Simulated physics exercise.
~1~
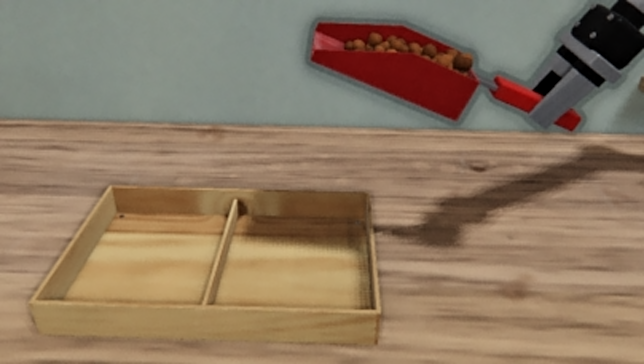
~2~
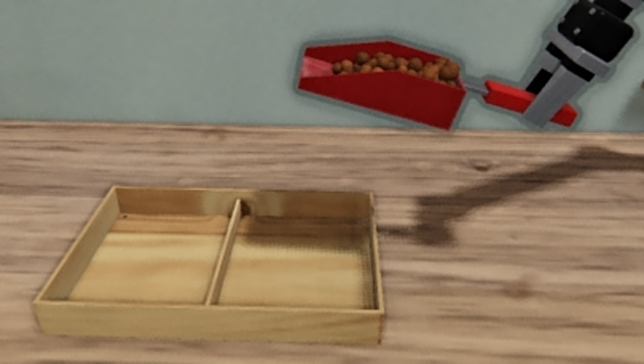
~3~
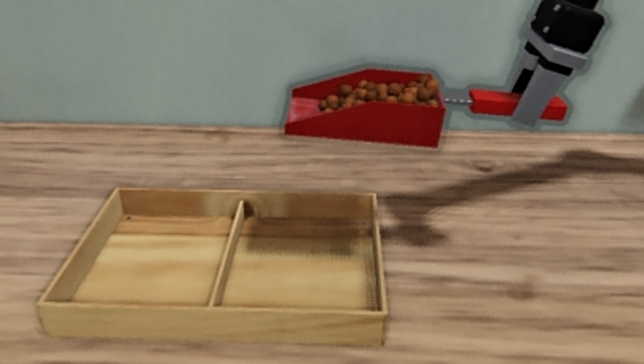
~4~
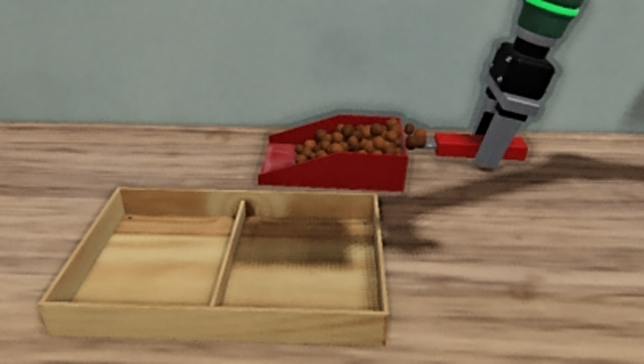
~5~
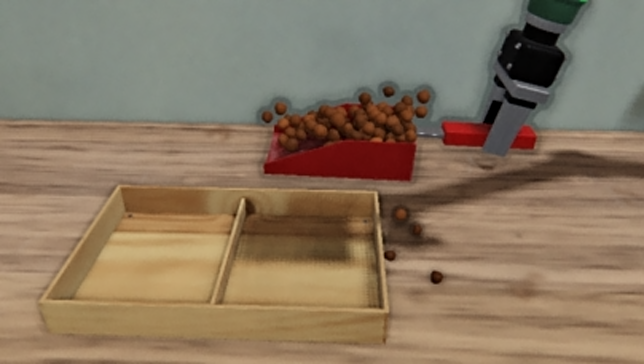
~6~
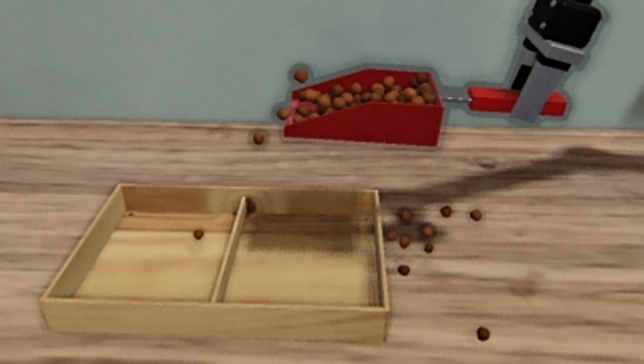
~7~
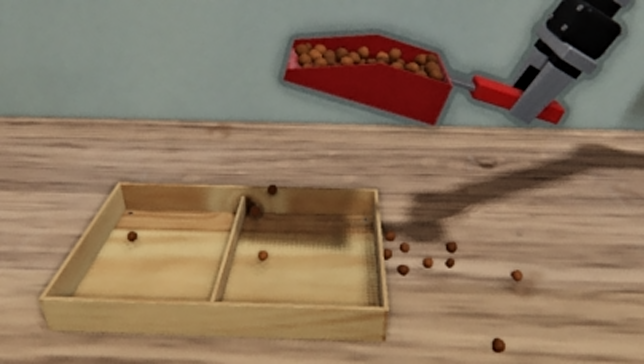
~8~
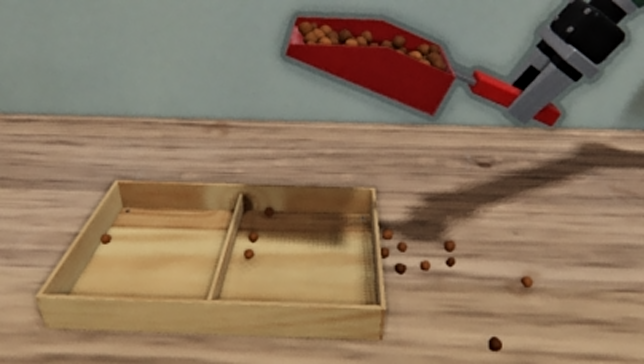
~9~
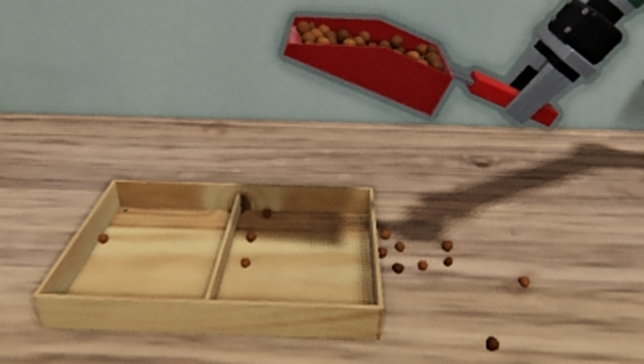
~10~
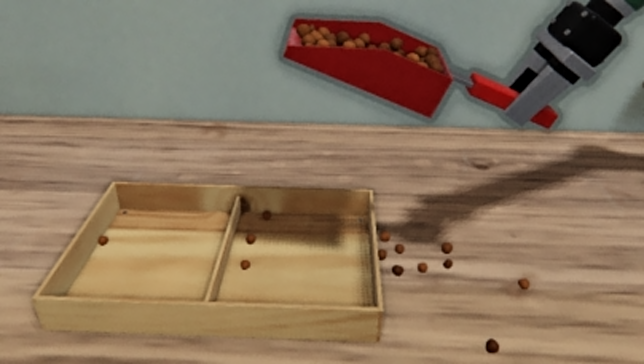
Red scoop of hazelnuts dipping beside a divided wooden tray, jerking back up on a robot arm and scattering a few nuts.
